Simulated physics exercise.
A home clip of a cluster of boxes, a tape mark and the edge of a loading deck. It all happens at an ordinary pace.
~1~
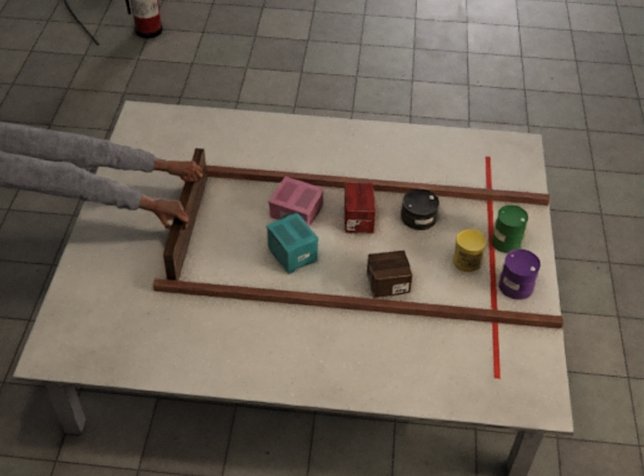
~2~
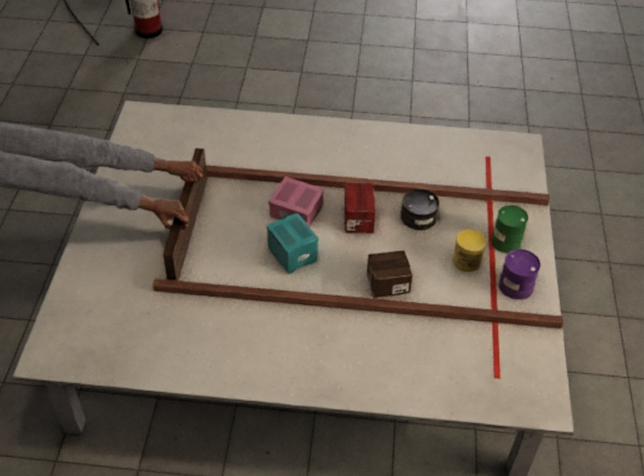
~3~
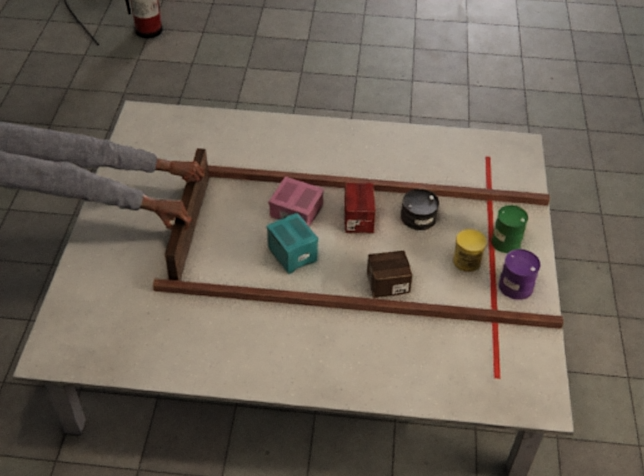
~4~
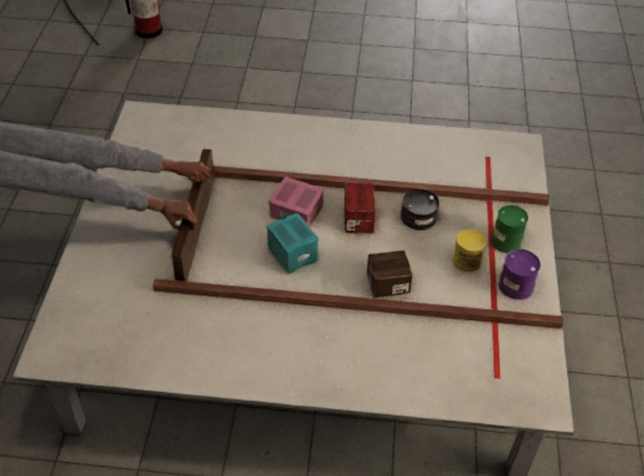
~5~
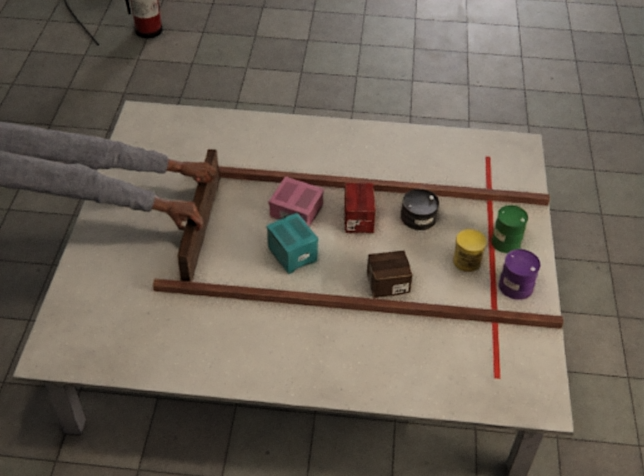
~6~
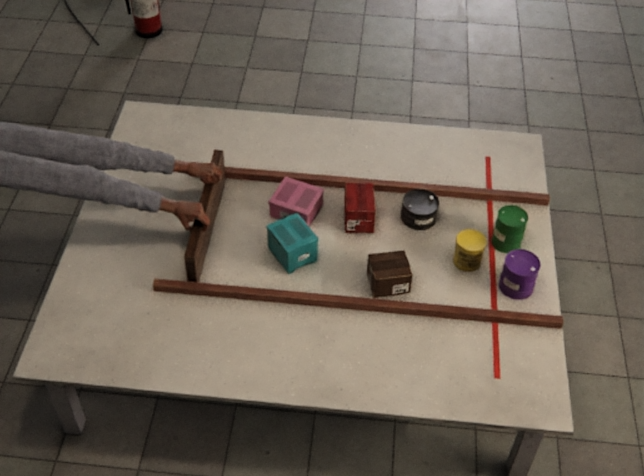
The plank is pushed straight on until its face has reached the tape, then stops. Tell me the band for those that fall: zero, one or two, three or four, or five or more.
Here the number that fall off is three or four.
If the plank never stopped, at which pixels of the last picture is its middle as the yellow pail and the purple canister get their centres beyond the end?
About (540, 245), and (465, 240) for the other.
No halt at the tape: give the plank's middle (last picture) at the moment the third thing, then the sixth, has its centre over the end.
About (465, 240), then (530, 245).
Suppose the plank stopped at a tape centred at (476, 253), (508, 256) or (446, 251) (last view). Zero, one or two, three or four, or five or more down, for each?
Taking them in turn, 3 or 4; five or over; none at all.
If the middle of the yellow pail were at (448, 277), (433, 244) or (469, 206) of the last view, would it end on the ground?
The yellow pail falls; does not fall; comes down.
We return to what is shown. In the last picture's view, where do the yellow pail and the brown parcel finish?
First (509, 247), then (552, 292).
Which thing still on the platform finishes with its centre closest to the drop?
Foremost is the red parcel.
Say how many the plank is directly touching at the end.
That makes 3.
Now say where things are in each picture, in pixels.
The first picture shows purple canister (519, 274); green canister (510, 229); yellow pail (469, 250); plank (187, 213); tape (492, 255).
The second picture shows green canister (510, 229); pink tote (296, 203).
The third picture shows yellow pail (469, 251); black canister (420, 209).
The fourth picture shows purple canister (519, 275); red parcel (360, 208).
The fifth picture shows green canister (510, 229); brown parcel (389, 274).
The sixth picture shows purple canister (519, 275); green canister (510, 229); yellow pail (469, 251); plank (207, 215); tape (492, 255).
A little later, none off yet; purple canister at rest near (519, 275); green canister at rest near (510, 229); yellow pail at rest near (469, 251).
When it is over, the number that fall off is three or four; down, black canister, green canister and purple canister.
